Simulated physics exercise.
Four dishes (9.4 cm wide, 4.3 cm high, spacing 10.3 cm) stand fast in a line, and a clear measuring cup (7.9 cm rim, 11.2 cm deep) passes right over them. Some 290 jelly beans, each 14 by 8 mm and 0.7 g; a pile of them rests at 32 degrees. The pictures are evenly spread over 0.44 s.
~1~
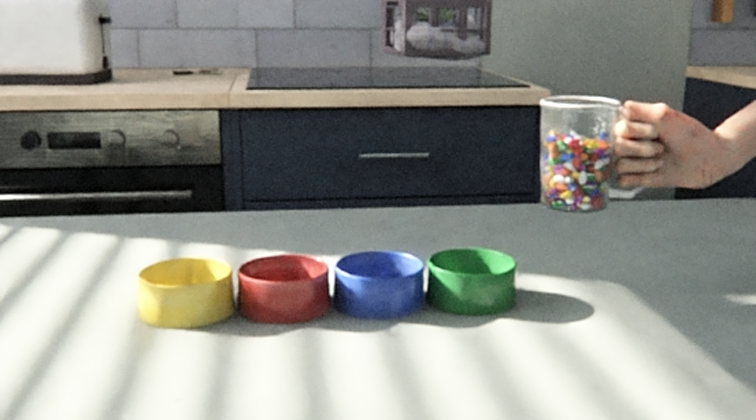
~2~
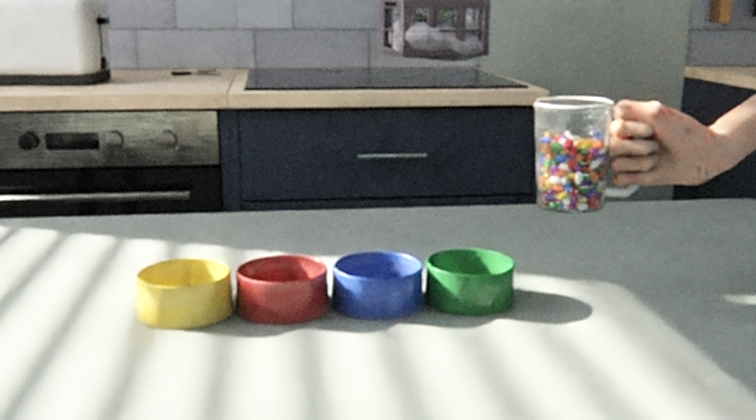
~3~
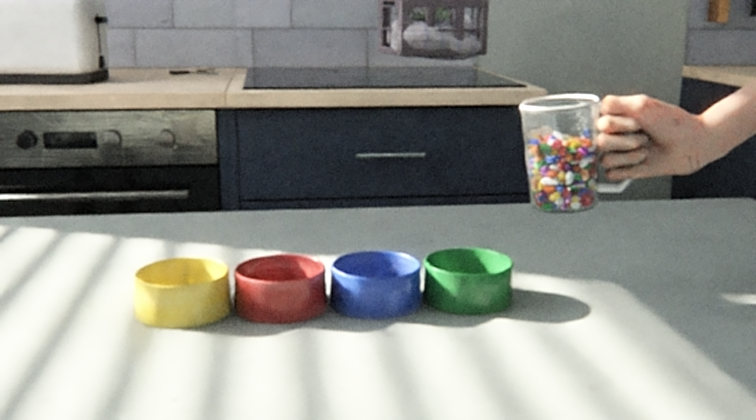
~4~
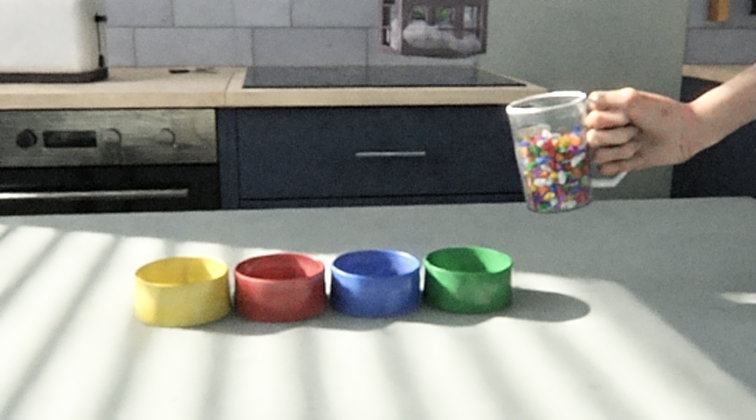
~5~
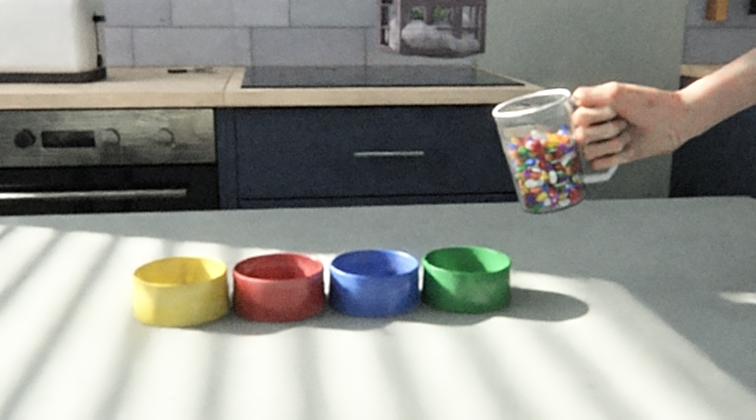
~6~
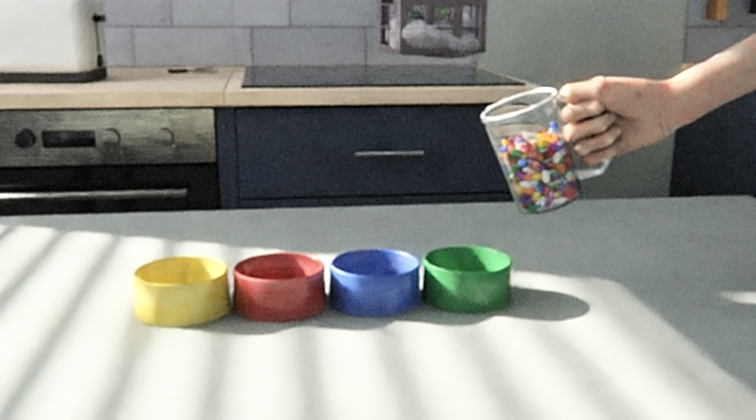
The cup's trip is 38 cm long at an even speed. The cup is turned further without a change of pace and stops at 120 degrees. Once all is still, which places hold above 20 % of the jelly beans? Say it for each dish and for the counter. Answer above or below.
Red: Above, blue: Below, green: Below, yellow: Below, counter: Below.
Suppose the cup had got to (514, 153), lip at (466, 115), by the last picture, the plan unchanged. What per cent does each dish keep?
Red 0; blue 0; green 0; yellow 70.
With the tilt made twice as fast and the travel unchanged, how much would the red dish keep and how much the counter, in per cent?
In that case red 0; counter 10.
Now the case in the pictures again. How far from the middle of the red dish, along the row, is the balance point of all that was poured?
About 2 cm to its left.
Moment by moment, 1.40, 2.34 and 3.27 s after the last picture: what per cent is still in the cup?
About 100, 0, 0.
Then, 1.40 s after the last picture, tilt 98 degrees; cup holds 100 %.
Then, 2.34 s after the last picture, tilt 120 degrees; cup holds 0 %, red 85 %, yellow 5 %.
Then, 3.27 s after the last picture, tilt 120 degrees; cup holds 0 %, red 85 %, yellow 5 %.
In the end, red 85 %, blue 0 %, green 0 %, yellow 5 %, counter 10 %.
